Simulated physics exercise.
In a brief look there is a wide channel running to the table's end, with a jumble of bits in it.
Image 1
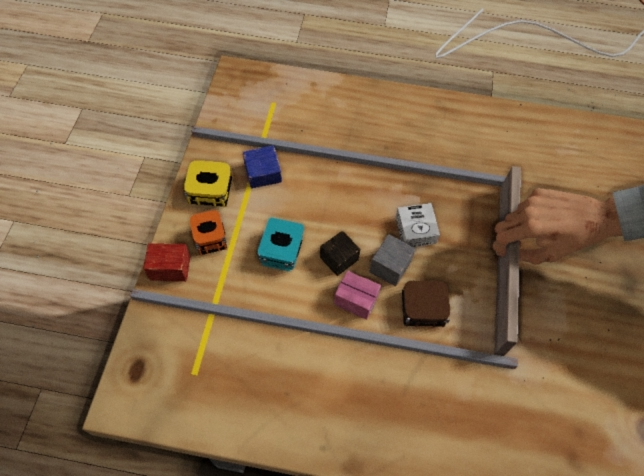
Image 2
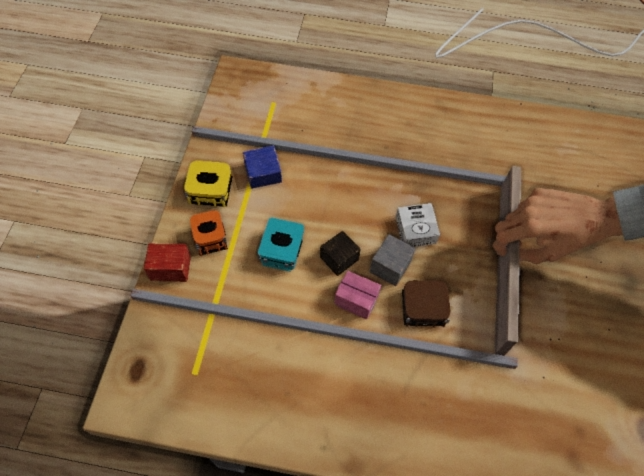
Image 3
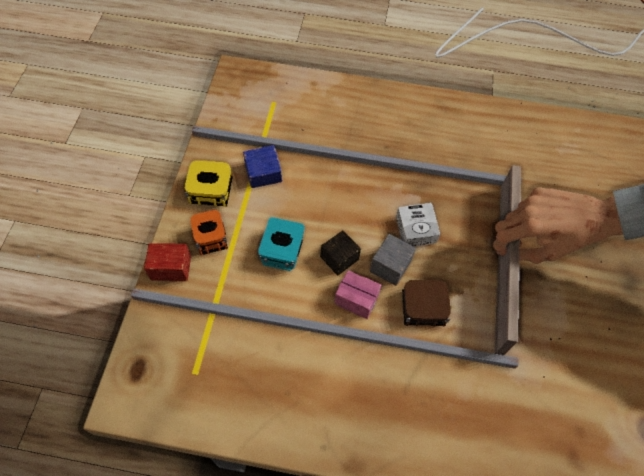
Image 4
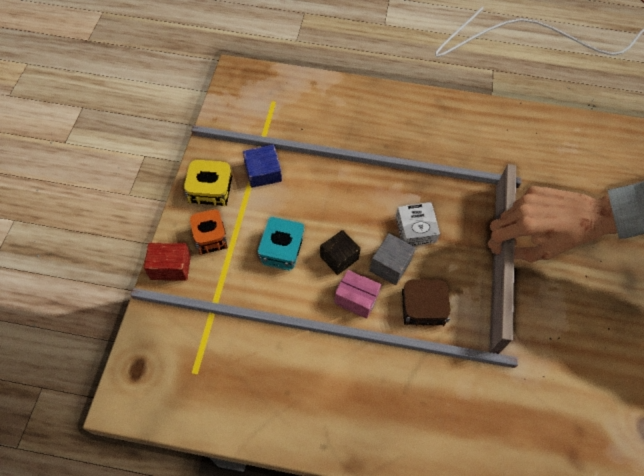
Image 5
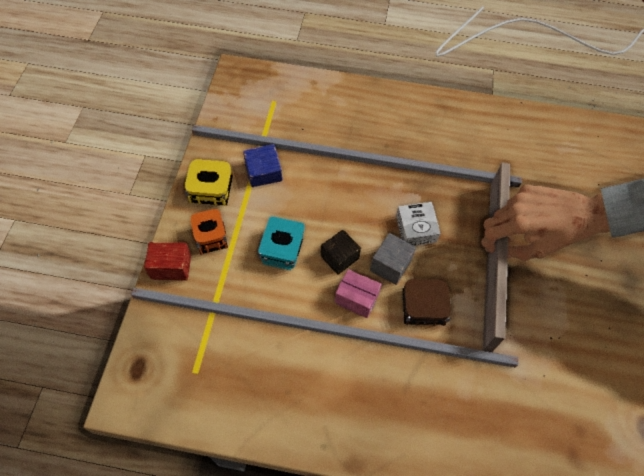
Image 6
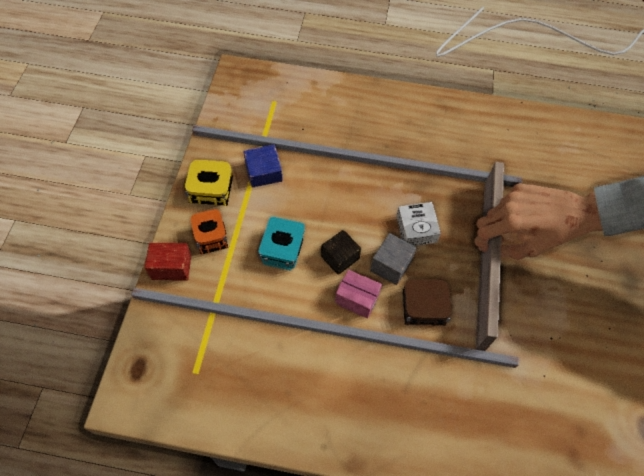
On a wooden board laid over a plank floor, seen from above at a slant, two grey rails form a wide channel crossed by yellow tape. Yellow, orange and red blocks sit left of the tape, blue touches it, and turquoise, black, pink, grey, white and brown pieces lie right. A hand at right slides an upright board slightly left, while the pieces and camera stay still.
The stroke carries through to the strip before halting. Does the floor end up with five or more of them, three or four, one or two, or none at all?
The floor ends up with one or two.
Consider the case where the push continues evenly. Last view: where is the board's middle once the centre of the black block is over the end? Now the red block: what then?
With the black block it sits around (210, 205), with the red block around (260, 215).
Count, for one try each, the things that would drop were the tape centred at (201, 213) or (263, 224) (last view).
6 and 1 down on the floor.
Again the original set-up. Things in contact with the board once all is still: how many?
The count in contact is 4.
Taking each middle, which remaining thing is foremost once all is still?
The one you want is the turquoise case.
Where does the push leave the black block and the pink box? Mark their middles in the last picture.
Black block: About (191, 217); pink box: About (164, 261).
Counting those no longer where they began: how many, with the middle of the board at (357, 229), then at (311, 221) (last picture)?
The first count is 6, and then it's 7.
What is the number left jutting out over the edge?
The number is 1.
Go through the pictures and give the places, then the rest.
Red block (168, 263); yellow case (209, 184); orange case (209, 233); board (508, 257); tape (239, 221), in the first picture.
Yellow case (209, 184); pink box (357, 295), in the second picture.
Orange case (209, 232); board (509, 256), in the third picture.
Red block (168, 262); turquoise case (282, 244), in the fourth picture.
Yellow case (210, 183); brown case (426, 303), in the fifth picture.
Red block (169, 262); yellow case (210, 183); orange case (210, 232); board (490, 252); tape (240, 220), in the sixth picture.
Soon after, none off yet; red block at rest near (169, 262); yellow case at rest near (210, 183); orange case at rest near (210, 232).
Then, none off yet; red block moved a little near (155, 263); yellow case at rest near (210, 183); orange case moved about its own width near (159, 225).
At rest, the number that fall off is one or two; fallen, orange case and red block.
